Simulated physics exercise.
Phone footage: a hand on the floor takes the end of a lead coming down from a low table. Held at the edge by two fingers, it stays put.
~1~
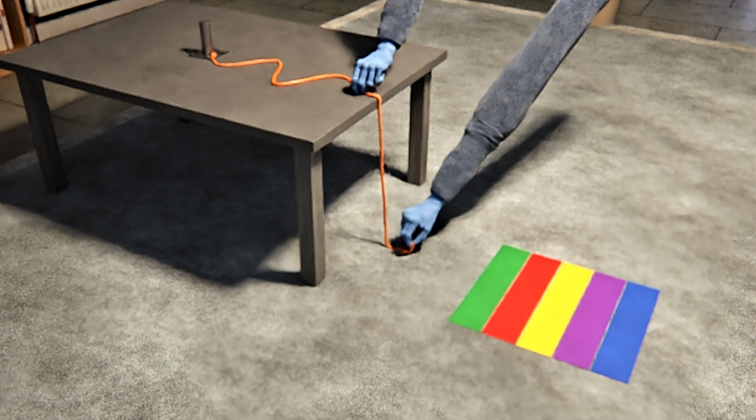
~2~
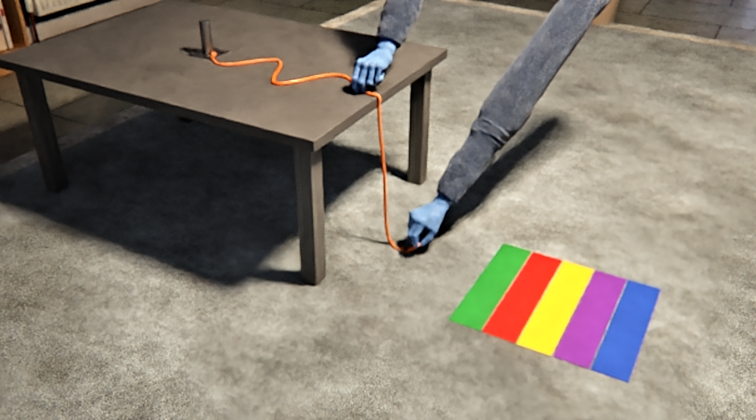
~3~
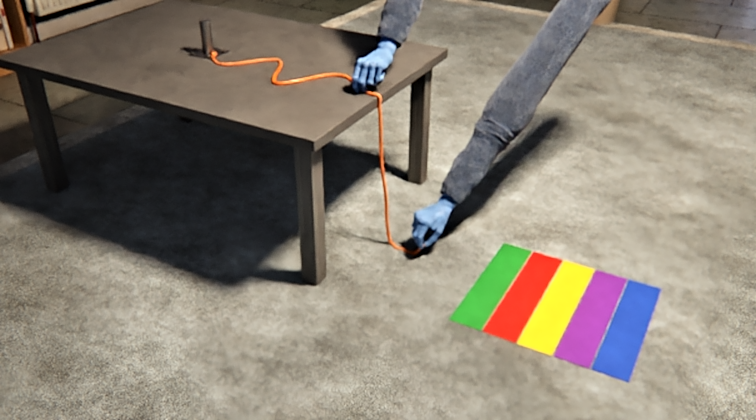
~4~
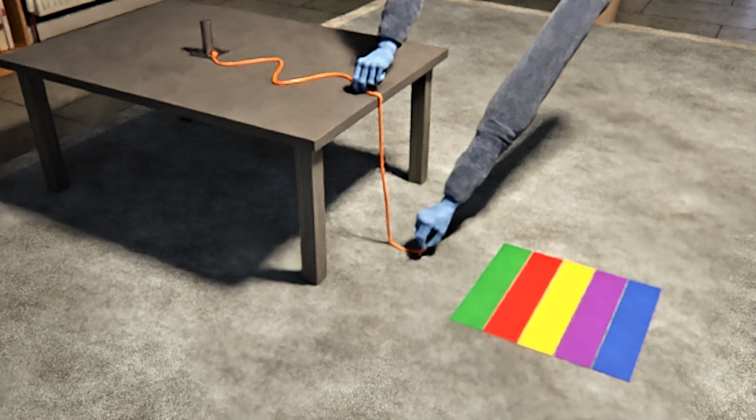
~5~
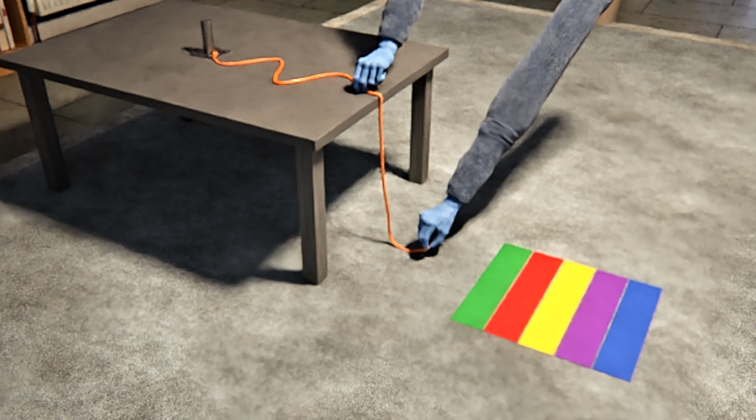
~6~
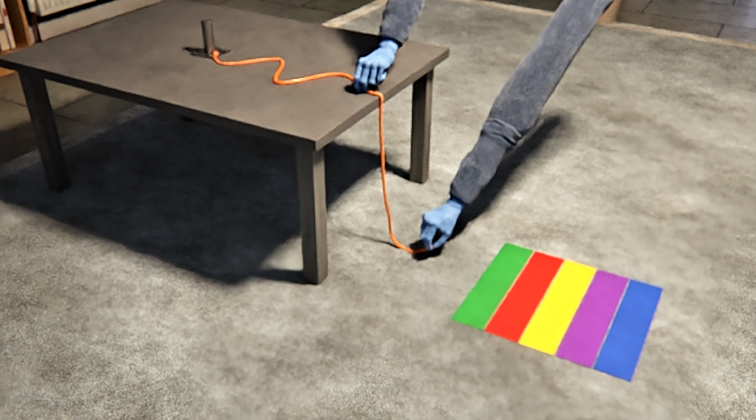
A gloved hand on the floor shifting an orange lead's end slightly right, while another hand holds it at the table edge.
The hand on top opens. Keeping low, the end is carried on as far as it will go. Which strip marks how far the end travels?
The blue strip.
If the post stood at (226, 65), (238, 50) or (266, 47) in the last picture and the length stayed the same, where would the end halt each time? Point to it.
Try by try, around (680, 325), (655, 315) and (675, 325).
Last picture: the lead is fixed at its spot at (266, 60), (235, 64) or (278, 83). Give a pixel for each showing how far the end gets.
The pixel places are (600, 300), (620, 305) and (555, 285), one per try.
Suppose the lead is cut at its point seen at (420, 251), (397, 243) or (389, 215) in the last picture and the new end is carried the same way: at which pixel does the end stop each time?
Respectively (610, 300), (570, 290) and (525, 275).
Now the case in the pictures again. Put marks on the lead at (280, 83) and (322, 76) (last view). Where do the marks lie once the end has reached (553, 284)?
(346, 84) and (383, 98), approximately.
Early on, end near (553, 284); over yellow.
Midway, end near (603, 300); over purple.
At the end of the slack, end near (633, 309); over blue. It halts on the blue strip.
